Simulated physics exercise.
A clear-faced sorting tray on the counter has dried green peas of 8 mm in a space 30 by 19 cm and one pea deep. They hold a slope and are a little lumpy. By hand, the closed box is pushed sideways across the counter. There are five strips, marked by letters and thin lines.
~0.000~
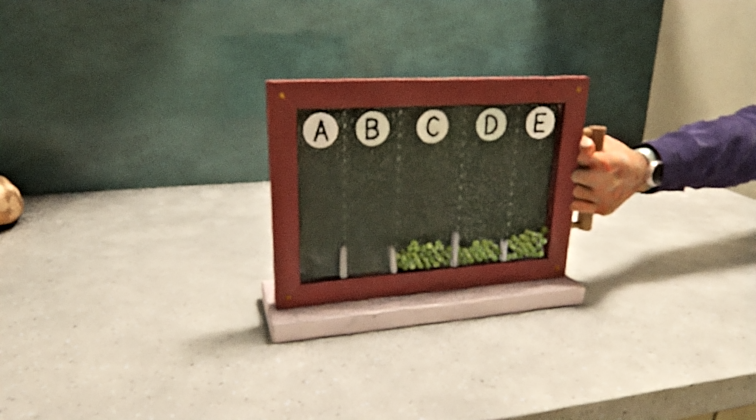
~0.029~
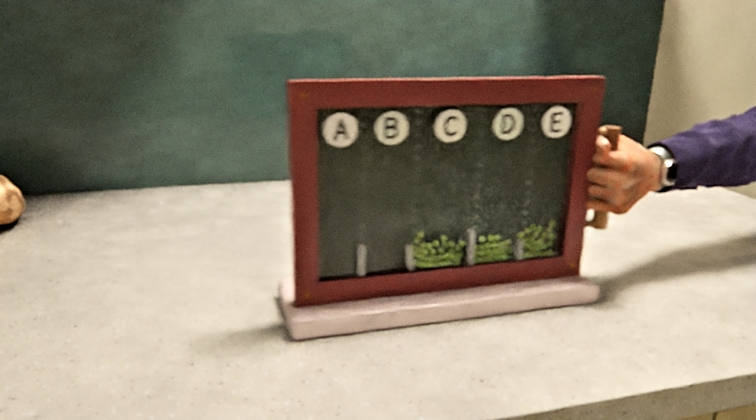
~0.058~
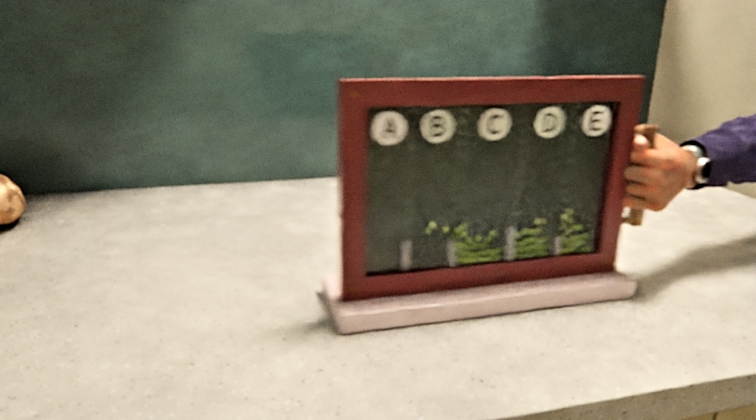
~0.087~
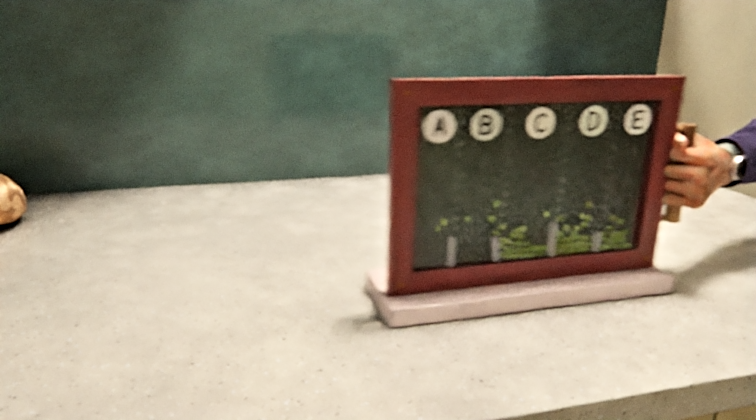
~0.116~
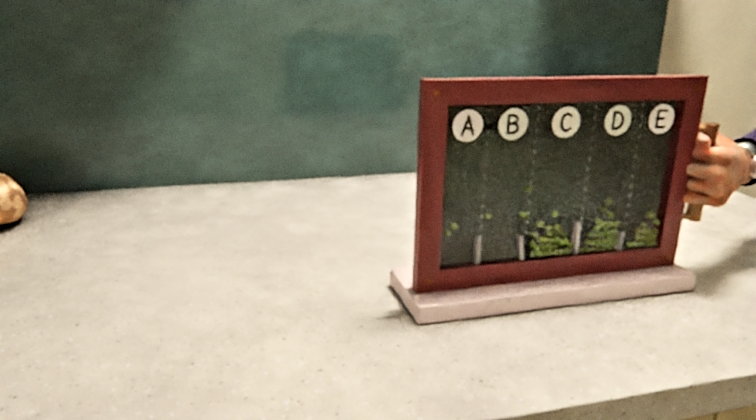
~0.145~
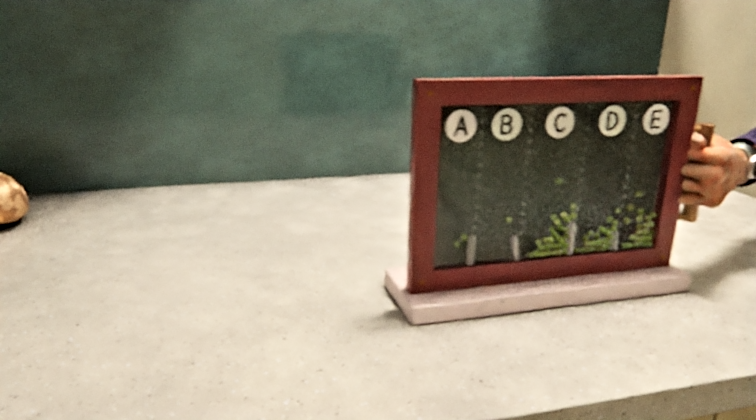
On a grey counter, a hand slides a framed box right, jostling green peas inside.
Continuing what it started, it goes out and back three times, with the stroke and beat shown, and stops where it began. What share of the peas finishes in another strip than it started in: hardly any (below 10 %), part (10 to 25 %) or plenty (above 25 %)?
A large share.
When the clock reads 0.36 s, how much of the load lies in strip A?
20 per cent.
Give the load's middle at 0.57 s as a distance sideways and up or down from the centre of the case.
I'd put it near 1 centimetres to the left and 7 centimetres below.
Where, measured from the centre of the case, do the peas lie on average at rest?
About 1 cm left and 8 cm below.
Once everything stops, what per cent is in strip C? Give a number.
Near 20 in a hundred, I'd say.
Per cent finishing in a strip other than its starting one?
Close to 50 in a hundred.
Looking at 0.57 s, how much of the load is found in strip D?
About 25 % of the load.
After 0.36 s, it is 15 cm to the right; A 20 %, B 10 %, C 20 %, D 30 %, E 15 %; 40 % have changed strip.
After 0.57 s, it is 9 cm to the right; A 25 %, B 10 %, C 20 %, D 25 %, E 15 %; 45 % have changed strip.
After 0.75 s, it is at its start; A 15 %, B 10 %, C 20 %, D 25 %, E 25 %; 45 % have changed strip.
All still by 1.7 s, it is at its start; A 25 %, B 10 %, C 20 %, D 25 %, E 15 %; 50 % have changed strip.
